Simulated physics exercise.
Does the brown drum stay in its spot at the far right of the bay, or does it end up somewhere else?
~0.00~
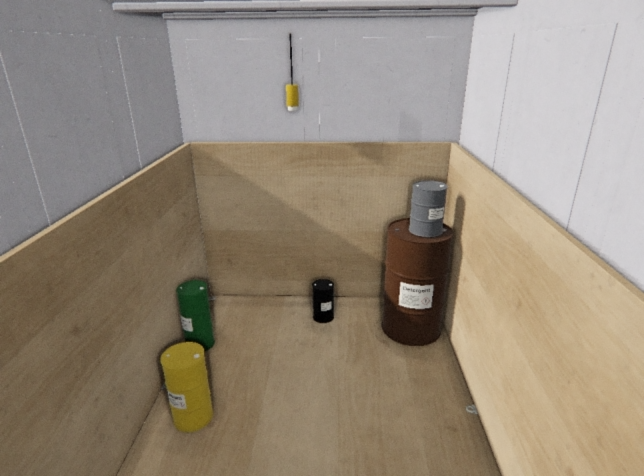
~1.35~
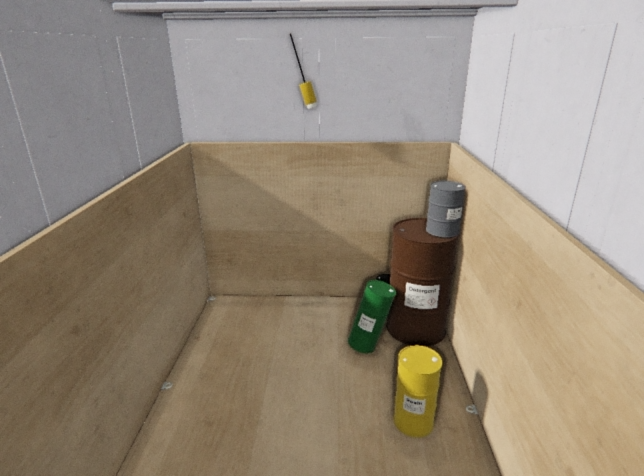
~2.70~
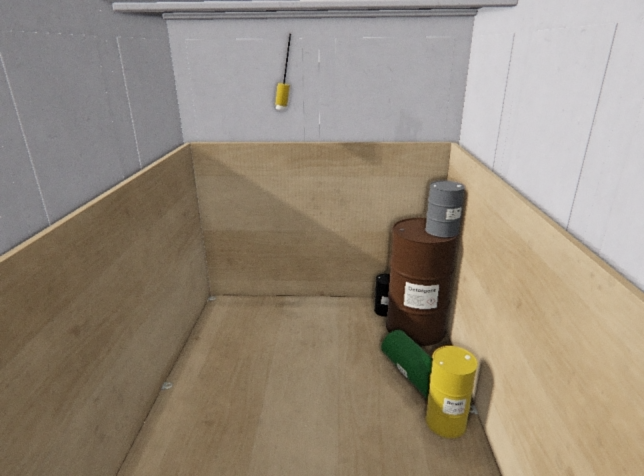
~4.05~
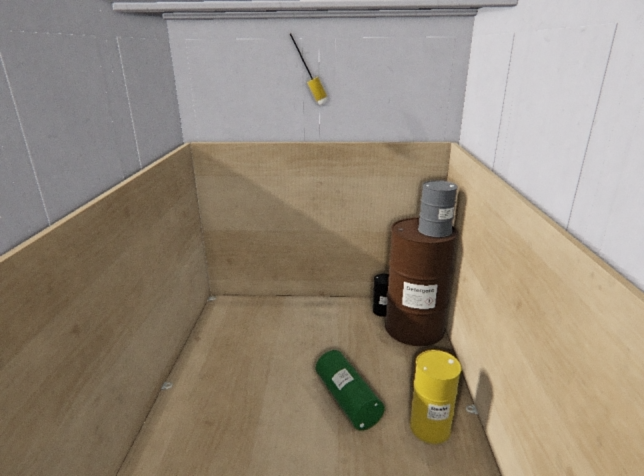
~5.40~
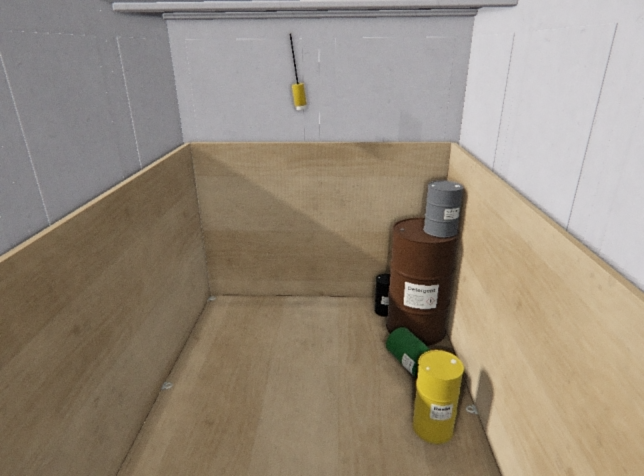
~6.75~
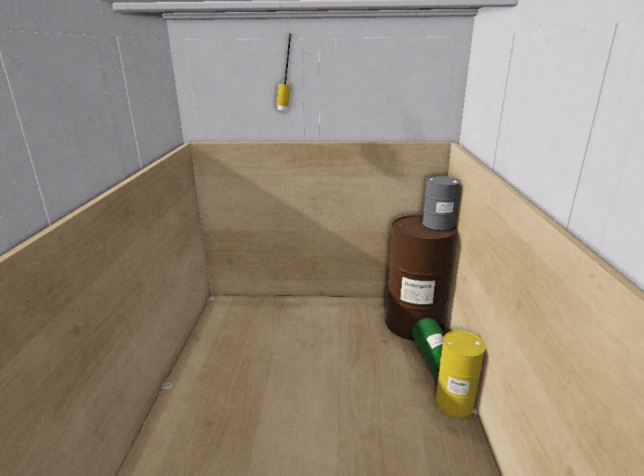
The brown drum holds its spot. It is still standing at the far right with the grey canister on top of it.
